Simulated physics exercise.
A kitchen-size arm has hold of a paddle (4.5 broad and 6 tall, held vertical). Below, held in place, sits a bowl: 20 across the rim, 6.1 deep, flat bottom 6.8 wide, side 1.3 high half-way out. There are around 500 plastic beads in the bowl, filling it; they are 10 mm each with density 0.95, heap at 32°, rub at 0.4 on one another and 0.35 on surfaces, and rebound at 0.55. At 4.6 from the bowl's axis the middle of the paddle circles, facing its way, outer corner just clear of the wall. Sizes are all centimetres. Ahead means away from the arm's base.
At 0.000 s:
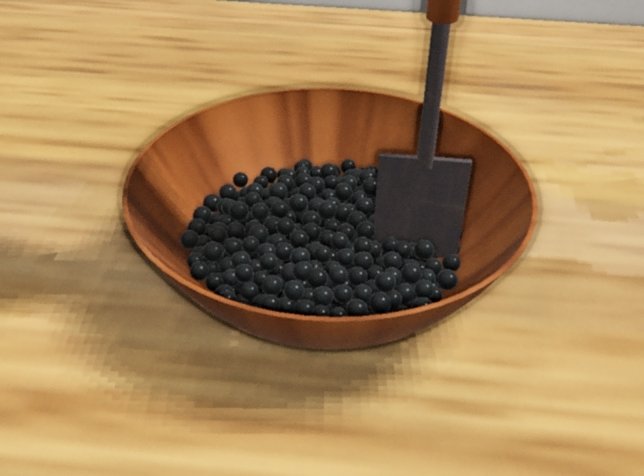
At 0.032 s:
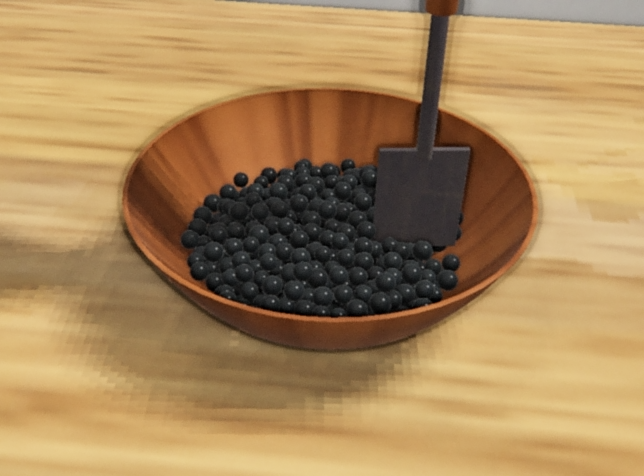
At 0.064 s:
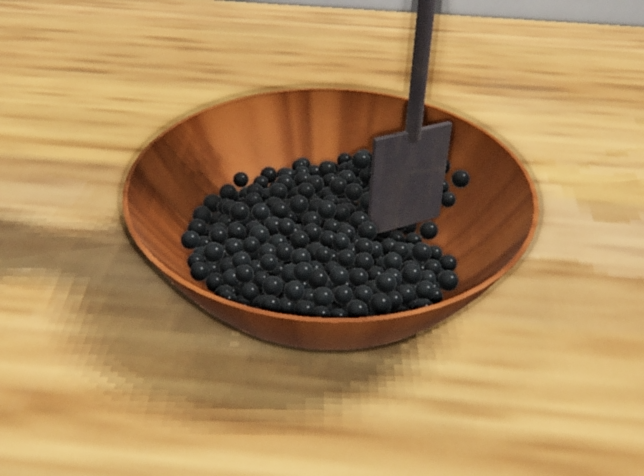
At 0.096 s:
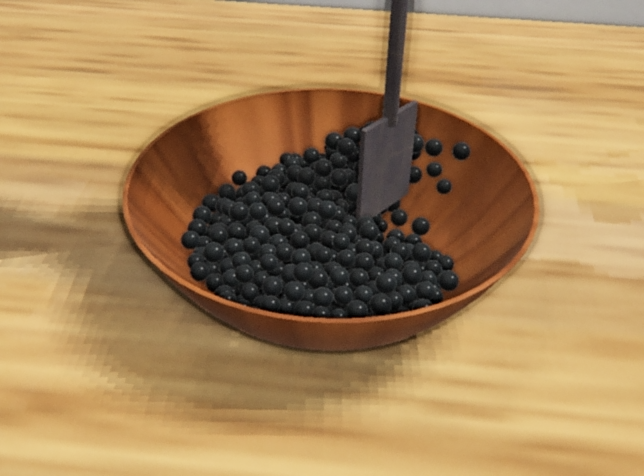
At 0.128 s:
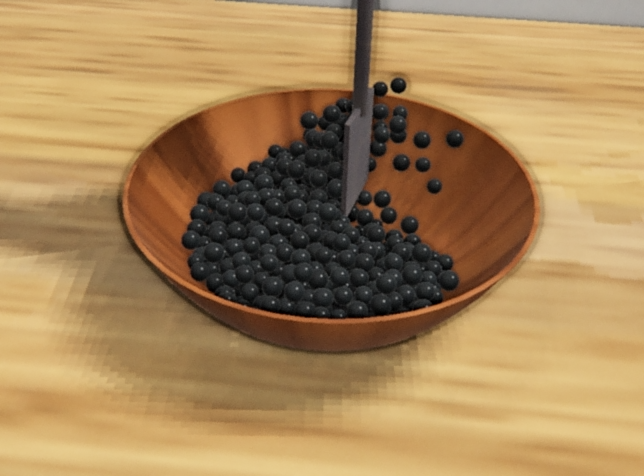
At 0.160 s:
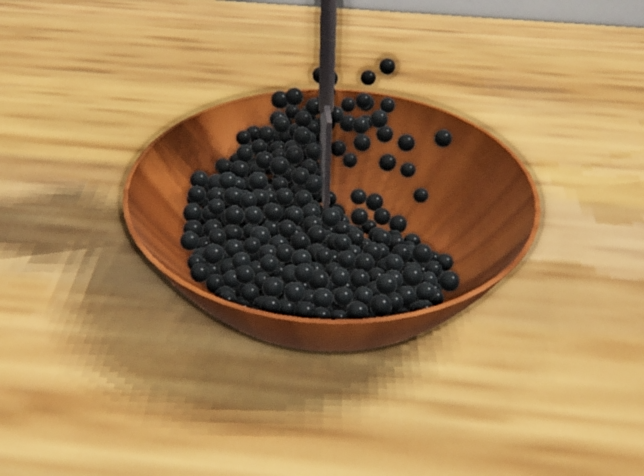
On a light wooden surface, a dark flat paddle stood upright in a brown bowl of small black beads, then swept leftward and turned edge-on, pushing beads up the back as a few flew up.
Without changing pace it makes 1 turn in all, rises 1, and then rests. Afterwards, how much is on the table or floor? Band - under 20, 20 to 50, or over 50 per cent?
Band: Under 20 per cent.
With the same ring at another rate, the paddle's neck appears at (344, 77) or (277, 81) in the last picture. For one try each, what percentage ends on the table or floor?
Well, about 10 percent the first time and about 25 percent the second.
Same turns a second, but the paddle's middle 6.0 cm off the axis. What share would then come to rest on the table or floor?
Near 0 %.
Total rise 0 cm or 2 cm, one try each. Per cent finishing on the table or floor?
It comes to about 15 per cent and about 5 per cent.
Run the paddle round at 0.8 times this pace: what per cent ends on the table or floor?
Estimated share: Close to 5 per cent.
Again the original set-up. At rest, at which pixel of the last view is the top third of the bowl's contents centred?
In the final view it lies around (386, 227).
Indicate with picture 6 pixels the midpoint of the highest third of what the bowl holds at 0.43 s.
I'd say about (388, 285).
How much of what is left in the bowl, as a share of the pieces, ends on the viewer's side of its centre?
Some 50 per cent.
After 0.30 s, 199° round, highest piece 9 above the table; 477 in the bowl, 3 on the table or floor, 15 in flight or on the tool.
After 0.43 s, 297° round, highest piece 9 above the table; 451 in the bowl, 30 on the table or floor, 14 in flight or on the tool.
After 0.70 s, 0° round, highest piece 5 above the table; 435 in the bowl, 60 on the table or floor.
After 1.40 s, 0° round, highest piece 5 above the table; 435 in the bowl, 60 on the table or floor.
In the end, 435 in the bowl, 60 on the table or floor. That is 12 % on the table or floor.
